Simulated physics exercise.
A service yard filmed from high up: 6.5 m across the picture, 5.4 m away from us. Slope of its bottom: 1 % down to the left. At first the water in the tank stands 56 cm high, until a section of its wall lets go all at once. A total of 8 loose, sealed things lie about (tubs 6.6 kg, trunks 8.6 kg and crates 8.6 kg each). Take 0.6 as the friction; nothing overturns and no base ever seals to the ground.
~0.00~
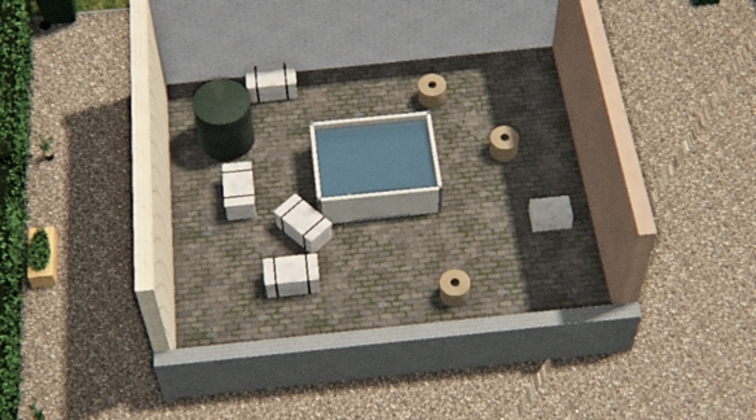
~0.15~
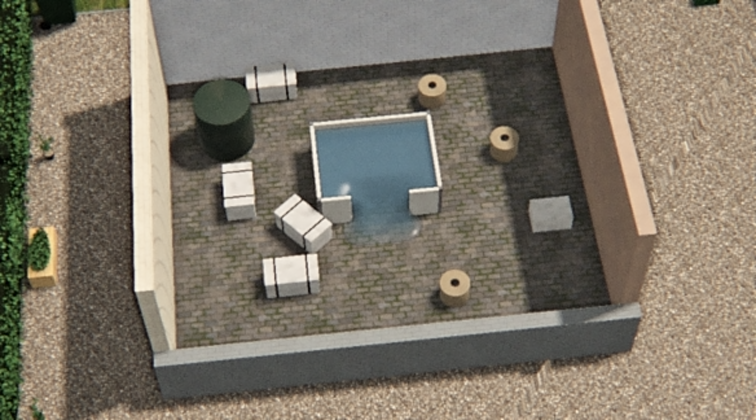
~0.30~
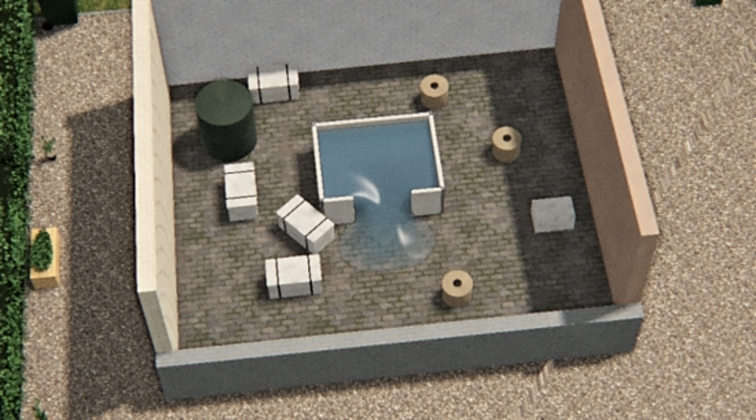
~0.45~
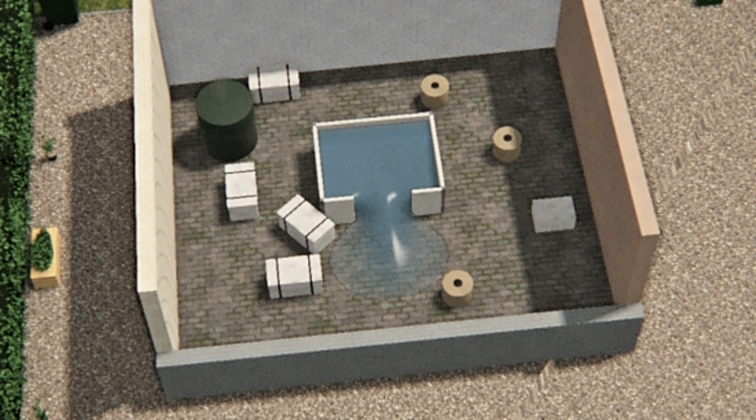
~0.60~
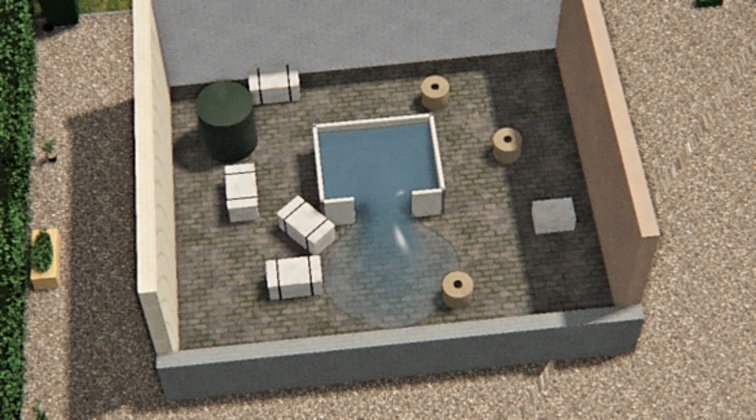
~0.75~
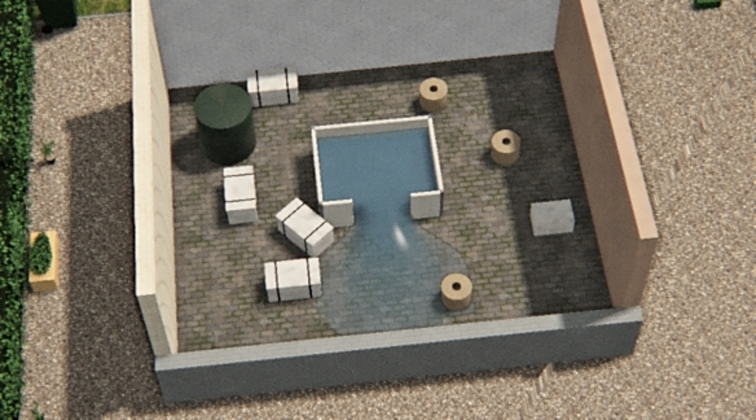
Water pouring through a gap in the front wall of a raised tank and spreading across a paved, walled yard among still crates.
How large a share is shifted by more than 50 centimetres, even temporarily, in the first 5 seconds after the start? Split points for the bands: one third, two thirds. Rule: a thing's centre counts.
My call: One third to two thirds.
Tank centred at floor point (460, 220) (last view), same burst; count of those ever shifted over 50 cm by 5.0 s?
3.
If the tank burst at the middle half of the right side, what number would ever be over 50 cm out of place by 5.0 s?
3.
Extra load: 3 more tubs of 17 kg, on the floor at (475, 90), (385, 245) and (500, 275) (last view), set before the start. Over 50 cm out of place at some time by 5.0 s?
First falls shy, second exceeds it, third falls shy.
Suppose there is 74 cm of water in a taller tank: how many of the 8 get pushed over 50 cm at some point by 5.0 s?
Count: 3.
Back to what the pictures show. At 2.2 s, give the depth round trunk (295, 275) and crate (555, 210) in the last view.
I'd put it at 2 cm and 0 cm respectively.
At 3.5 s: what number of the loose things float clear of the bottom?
Then: 1.
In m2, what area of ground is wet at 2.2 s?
Some 13 m2.
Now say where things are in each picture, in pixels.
The first frame shows a tub at (505, 138) rests on the ground; a trunk at (291, 269) rests on the ground; 2.5 m2 under water; 0 of 8 have shifted.
The second frame shows a tub at (505, 138) rests on the ground; a trunk at (291, 269), on the bottom; water covers 3.0 m2; 0 of 8 have shifted.
The third frame shows a tub at (507, 138) rests on the ground; a trunk at (294, 270), on the bottom; 3.7 m2 under water; 0 of 8 have shifted.
The fourth frame shows a tub at (508, 138) rests on the ground; a trunk at (294, 270), on the bottom; 4.5 m2 under water; 0 of 8 have shifted.
The fifth frame shows a tub at (508, 139) rests on the ground; a trunk at (294, 271), on the bottom; water covers 5.5 m2; 0 of 8 have shifted.
The sixth frame shows a tub at (506, 141), on the bottom; a trunk at (293, 273), on the bottom; water covers 6.4 m2; 0 of 8 have shifted.
After 1.1 s 0 of 8 are over 50 cm from their spots; 0 afloat.
After 2.2 s 1 of 8 are over 50 cm from their spots; 1 afloat.
After 3.5 s 2 of 8 are over 50 cm from their spots; 1 afloat.
After 5.0 s 3 of 8 are over 50 cm from their spots, and 3 have been at some point; 1 afloat.
